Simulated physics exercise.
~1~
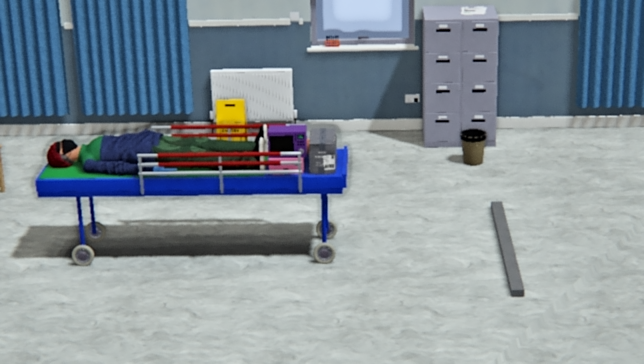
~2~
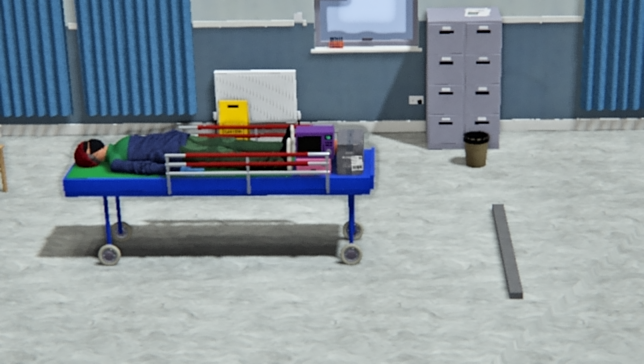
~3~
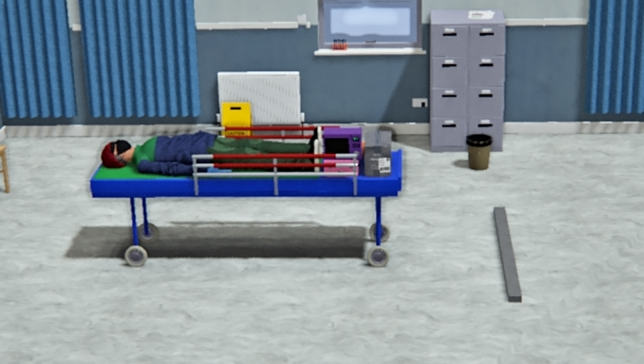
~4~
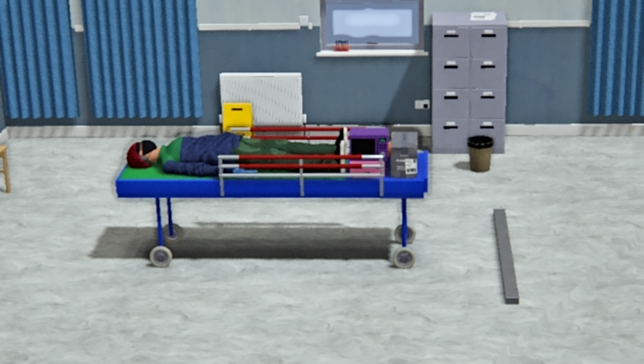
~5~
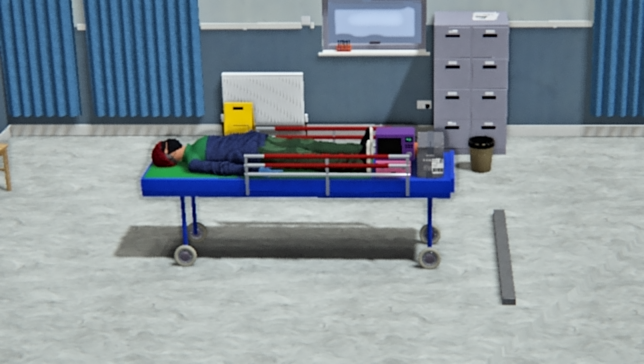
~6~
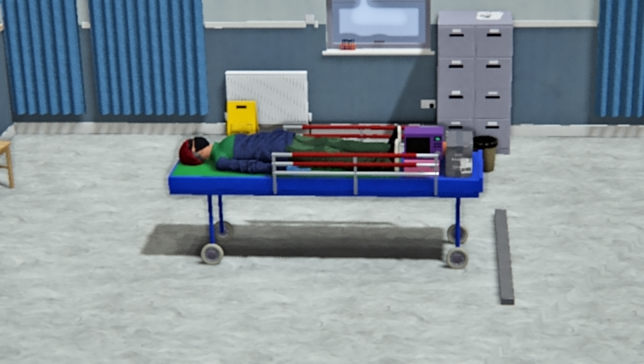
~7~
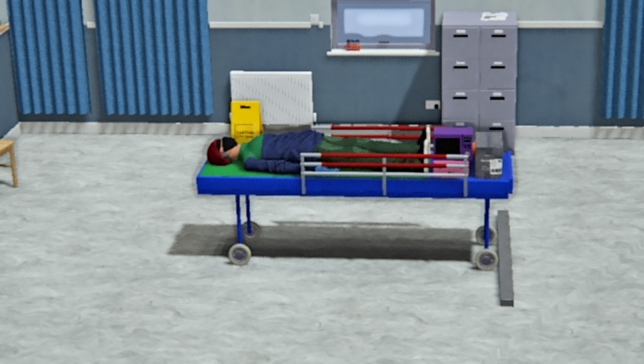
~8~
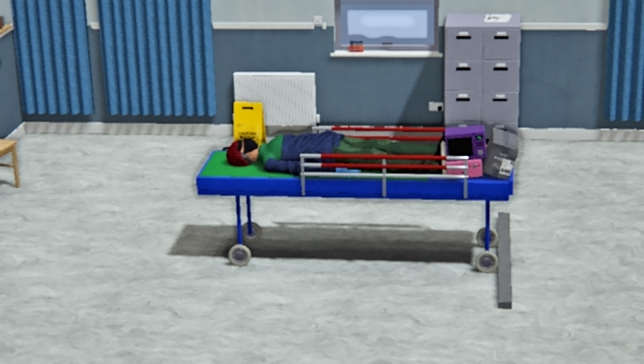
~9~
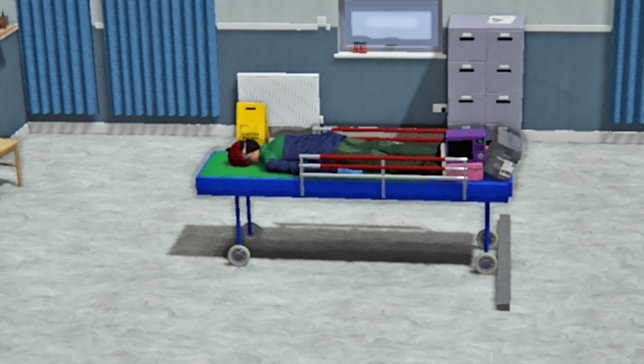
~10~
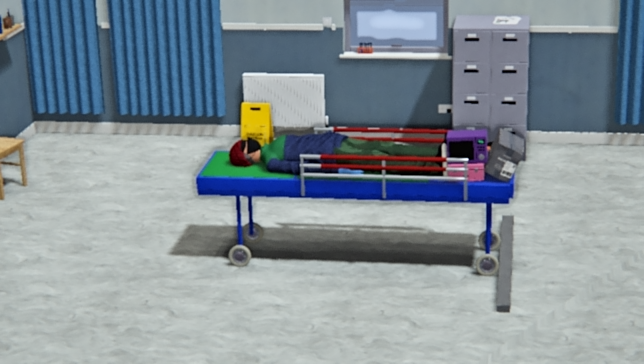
In a blue-walled room with curtains and a filing cabinet, a trolley carrying a person lying down rolled right, feet first, and stopped at a low grey bar; the grey bag at the end tipped into a lean but stayed on with everything else.
